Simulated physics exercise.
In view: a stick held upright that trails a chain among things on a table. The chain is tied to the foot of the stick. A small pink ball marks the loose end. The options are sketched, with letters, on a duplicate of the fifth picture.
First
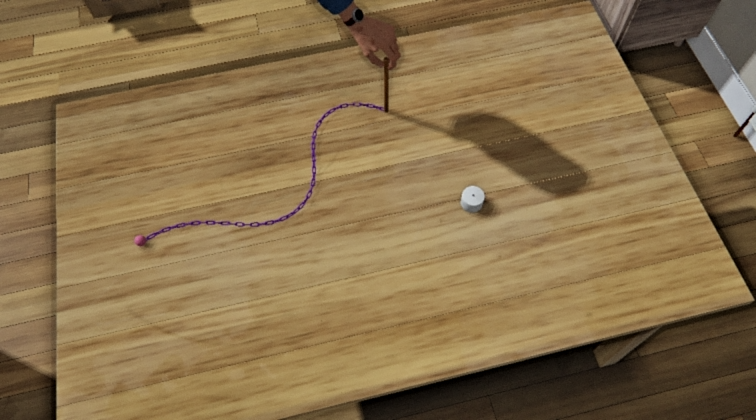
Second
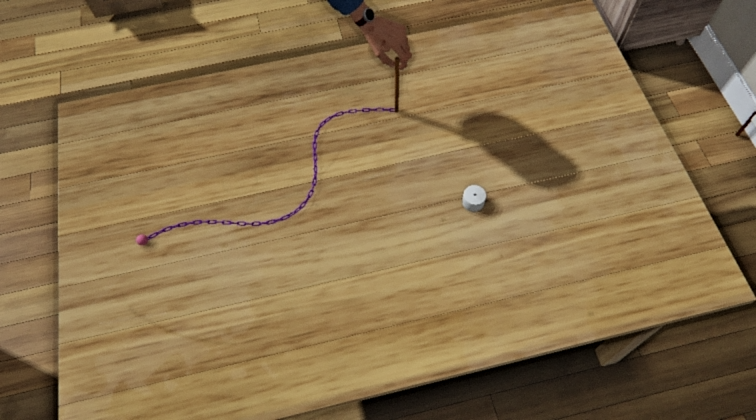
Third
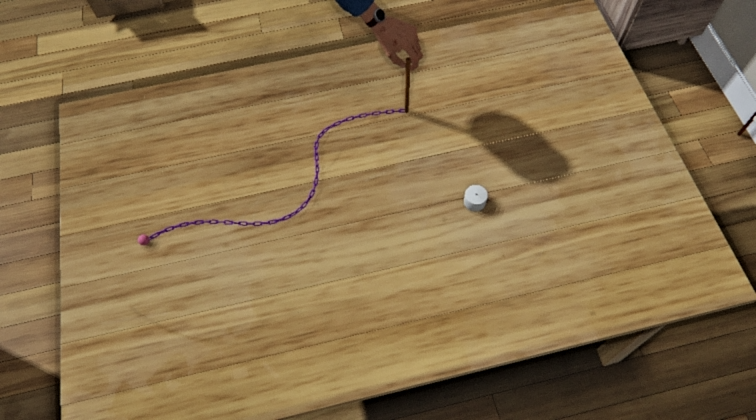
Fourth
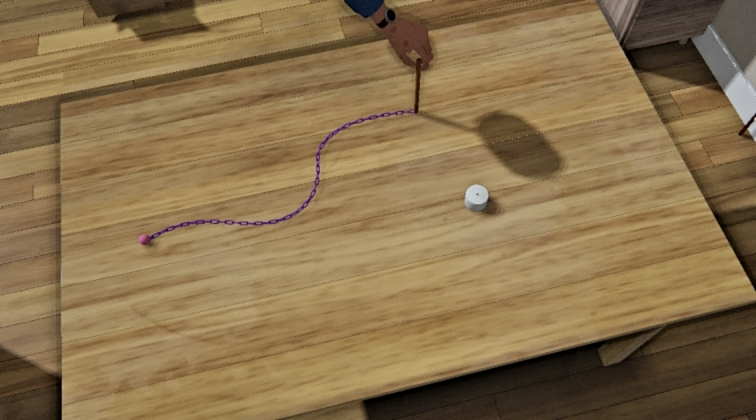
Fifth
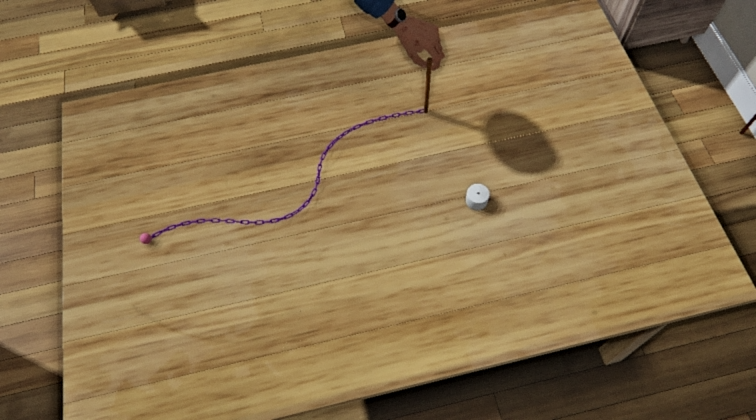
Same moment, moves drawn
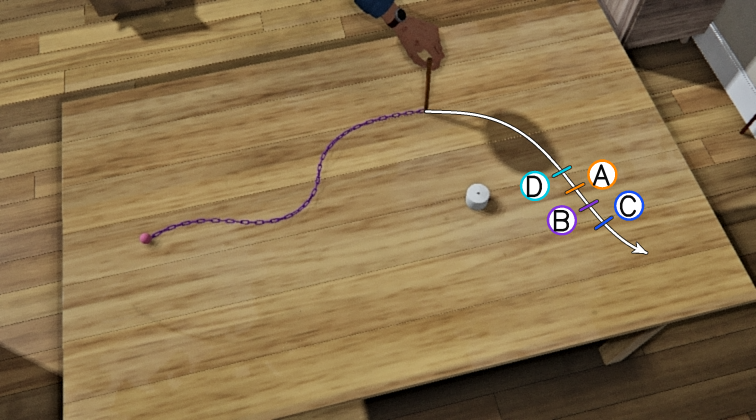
A hand slides an upright stick slightly right across a wooden table, trailing a purple chain.
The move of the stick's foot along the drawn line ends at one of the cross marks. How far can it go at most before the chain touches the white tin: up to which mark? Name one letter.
C.
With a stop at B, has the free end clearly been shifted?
By then, yes.
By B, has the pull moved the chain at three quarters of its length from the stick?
Yes.
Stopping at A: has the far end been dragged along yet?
Yes.
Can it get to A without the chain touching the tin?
Yes.
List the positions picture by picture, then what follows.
In the first frame, free end (140, 241); white tin (473, 199).
In the second frame, free end (142, 240); white tin (474, 199).
In the third frame, free end (144, 240); white tin (476, 198).
In the fourth frame, free end (145, 240); white tin (476, 198).
In the fifth frame, free end (146, 239); white tin (477, 197).
On the marked copy, A at (575, 188); B at (589, 206); C at (604, 223); D at (562, 172); the route from (426, 111) via (546, 154) to (646, 253).
With C. Early on, foot of the stick (501, 123), middle of the chain (341, 170), free end (176, 227).
Further on, foot of the stick (560, 170), middle of the chain (386, 166), free end (221, 213).
At the end, foot of the stick (604, 223), middle of the chain (426, 181), free end (257, 200); nothing has been touched.
As for the rest, A is safe but short; B is safe but short; D is safe but short.
